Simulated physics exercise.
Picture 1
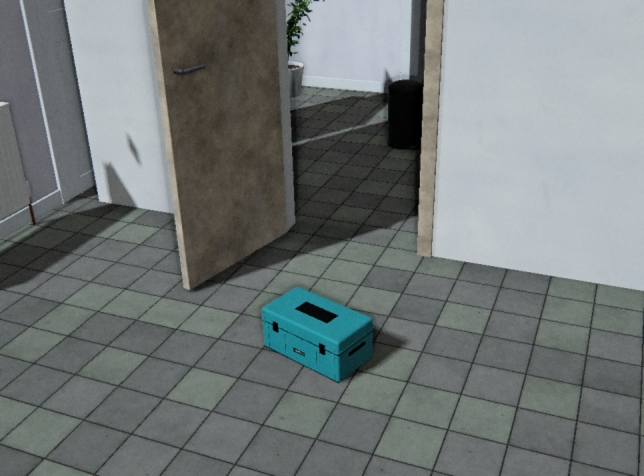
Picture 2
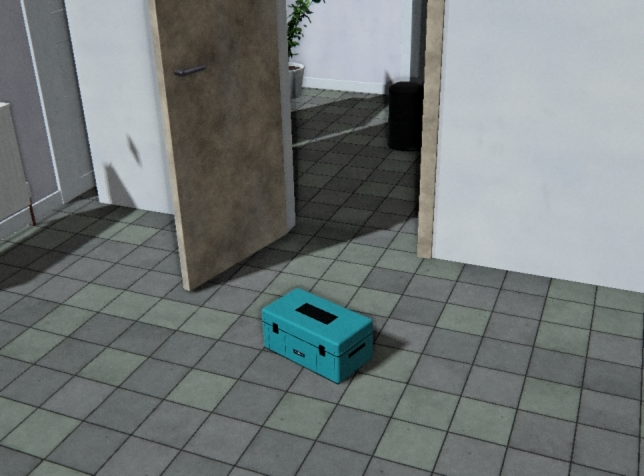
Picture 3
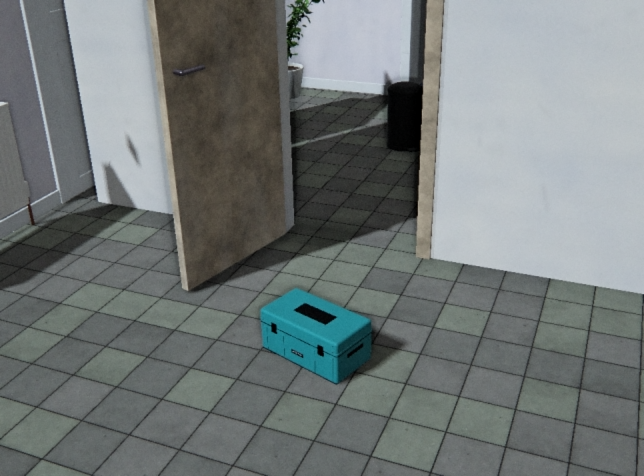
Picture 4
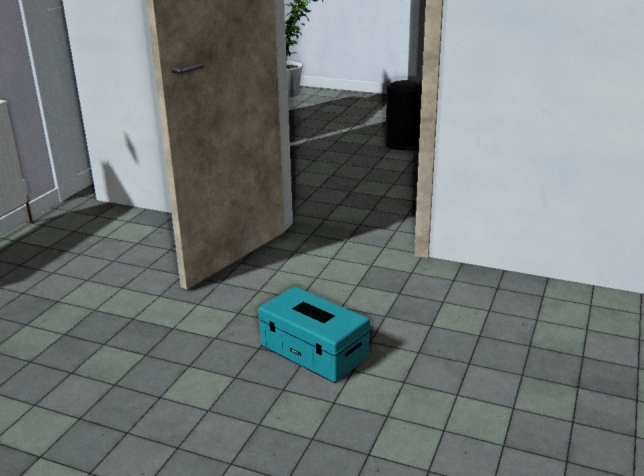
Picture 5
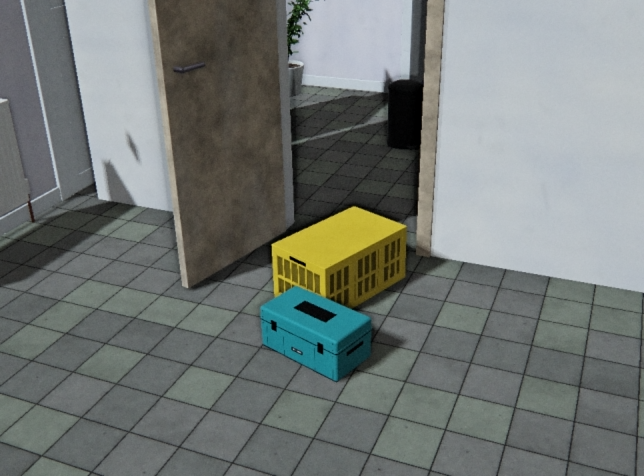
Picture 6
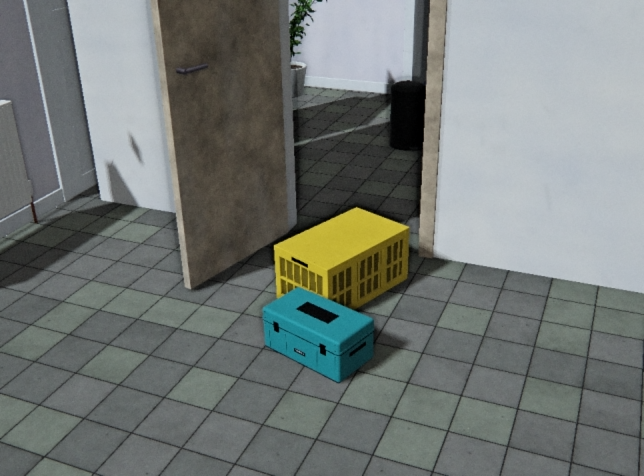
A yellow crate appears on the tiled floor in the doorway, just behind a turquoise toolbox that sits still throughout, while the door stands wide open and motionless, with a plant and a dark bin visible beyond.
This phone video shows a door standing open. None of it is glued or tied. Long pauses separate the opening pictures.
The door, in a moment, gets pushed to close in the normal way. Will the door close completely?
The attempt is thwarted.
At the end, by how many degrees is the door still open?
Some 70°.
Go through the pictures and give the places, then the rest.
The first picture shows door wide open and still; turquoise toolbox (317, 332).
The second picture shows door wide open and still; turquoise toolbox (317, 334).
The third picture shows door wide open and still; turquoise toolbox (316, 334).
The fourth picture shows door wide open and still; turquoise toolbox (314, 332).
The fifth picture shows door wide open and still; turquoise toolbox (315, 331).
The sixth picture shows door wide open and still; yellow chest (343, 263); turquoise toolbox (318, 333).
Then, 0.40 s after the last picture, open by 97°.
Then, 0.70 s after the last picture, open by 86°.
Then, 0.90 s after the last picture, open by 77°.
Then, 1.10 s after the last picture, open by 70°.
At rest, open by 69°; both in place. Seen from the same camera at the end, yellow chest near (346, 262).
